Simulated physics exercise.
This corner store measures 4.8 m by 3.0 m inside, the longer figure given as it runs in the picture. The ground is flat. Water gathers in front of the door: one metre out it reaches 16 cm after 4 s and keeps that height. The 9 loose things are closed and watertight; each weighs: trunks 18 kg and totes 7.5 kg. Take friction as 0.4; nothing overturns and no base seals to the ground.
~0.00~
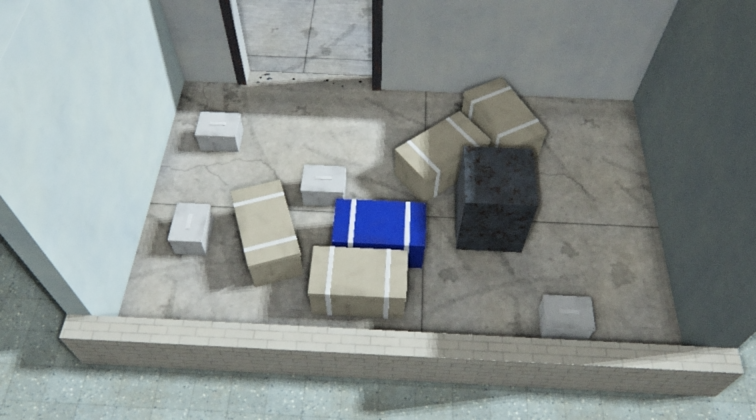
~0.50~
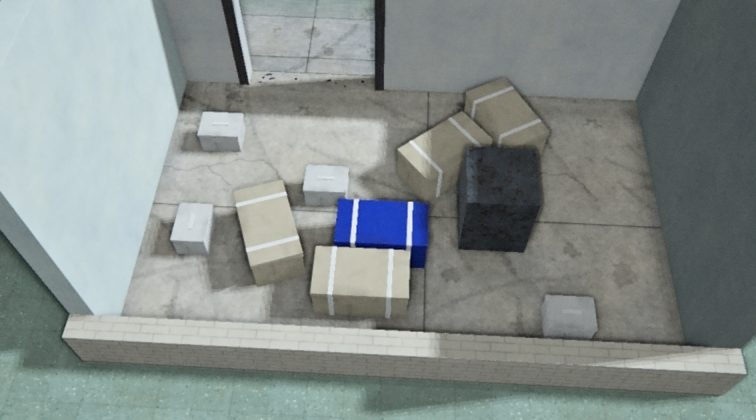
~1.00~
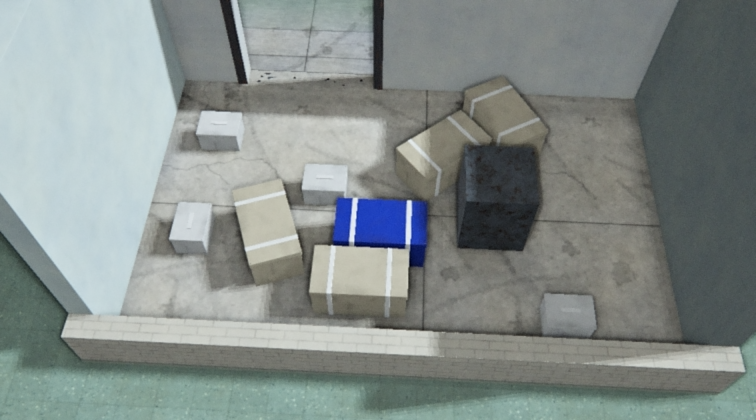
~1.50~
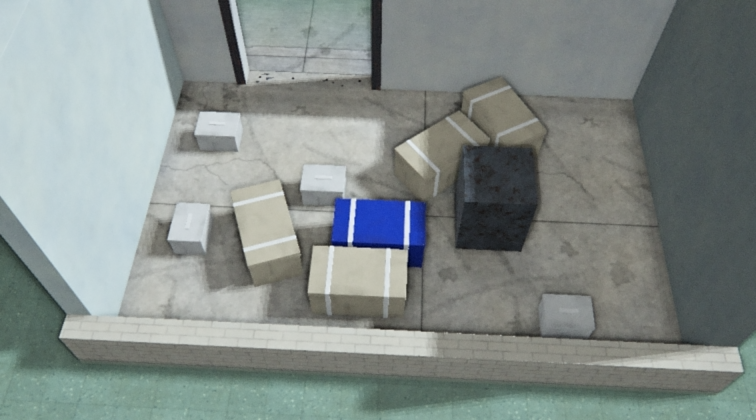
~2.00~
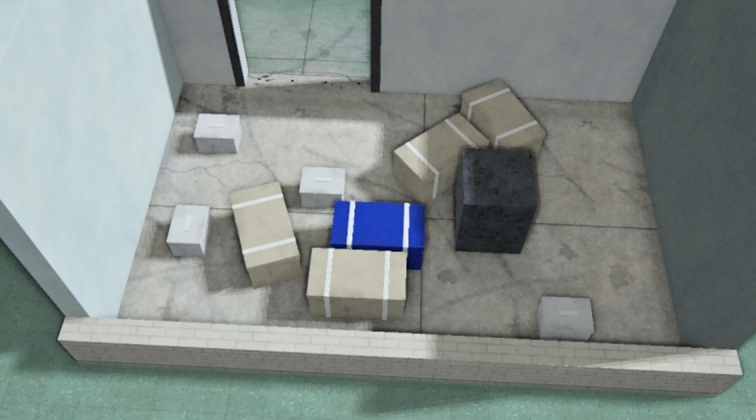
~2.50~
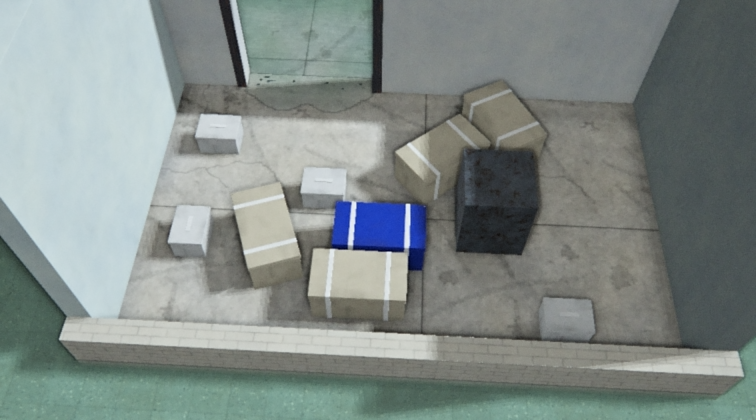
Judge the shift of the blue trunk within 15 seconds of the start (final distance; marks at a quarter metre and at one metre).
The blue trunk ends far away.
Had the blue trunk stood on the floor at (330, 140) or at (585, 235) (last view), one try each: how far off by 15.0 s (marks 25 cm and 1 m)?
In that order: It travels far; it gets carried off.
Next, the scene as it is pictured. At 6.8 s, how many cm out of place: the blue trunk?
Roughly 40 cm by then.
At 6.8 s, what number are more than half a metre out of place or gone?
4 of them.
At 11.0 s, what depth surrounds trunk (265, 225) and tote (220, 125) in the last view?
About 12 and 12 cm.
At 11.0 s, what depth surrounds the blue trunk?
Roughly 6 cm.
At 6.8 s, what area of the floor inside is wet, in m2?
Some 9.5 m2.
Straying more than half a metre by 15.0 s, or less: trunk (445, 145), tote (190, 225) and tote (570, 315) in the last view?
In that order: Short of it, more, past it.
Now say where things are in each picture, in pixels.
In the first picture, the blue trunk at (380, 222) rests on the ground; 0.0 m2 under water; 0 of 9 have shifted.
In the second picture, the blue trunk at (382, 222), on the bottom; 0.0 m2 under water; 0 of 9 have shifted.
In the third picture, the blue trunk at (381, 221) rests on the ground; water covers 0.0 m2; 0 of 9 have shifted.
In the fourth picture, the blue trunk at (379, 221) rests on the ground; 0.0 m2 under water; 0 of 9 have shifted.
In the fifth picture, the blue trunk at (379, 224), on the bottom; water covers 0.0 m2; 0 of 9 have shifted.
In the sixth picture, the blue trunk at (380, 224) rests on the ground; water covers 0.3 m2; 0 of 9 have shifted.
After 3.5 s the blue trunk is near (380, 224), 0.0 m from its start, aground; 0 afloat.
After 6.8 s the blue trunk is near (405, 261), 0.4 m from its start, aground; 4 afloat.
After 11.0 s the blue trunk is near (573, 239), 1.7 m from its start, aground; 6 afloat.
After 15.0 s the blue trunk is near (549, 164), 1.7 m from its start, afloat; 9 afloat.
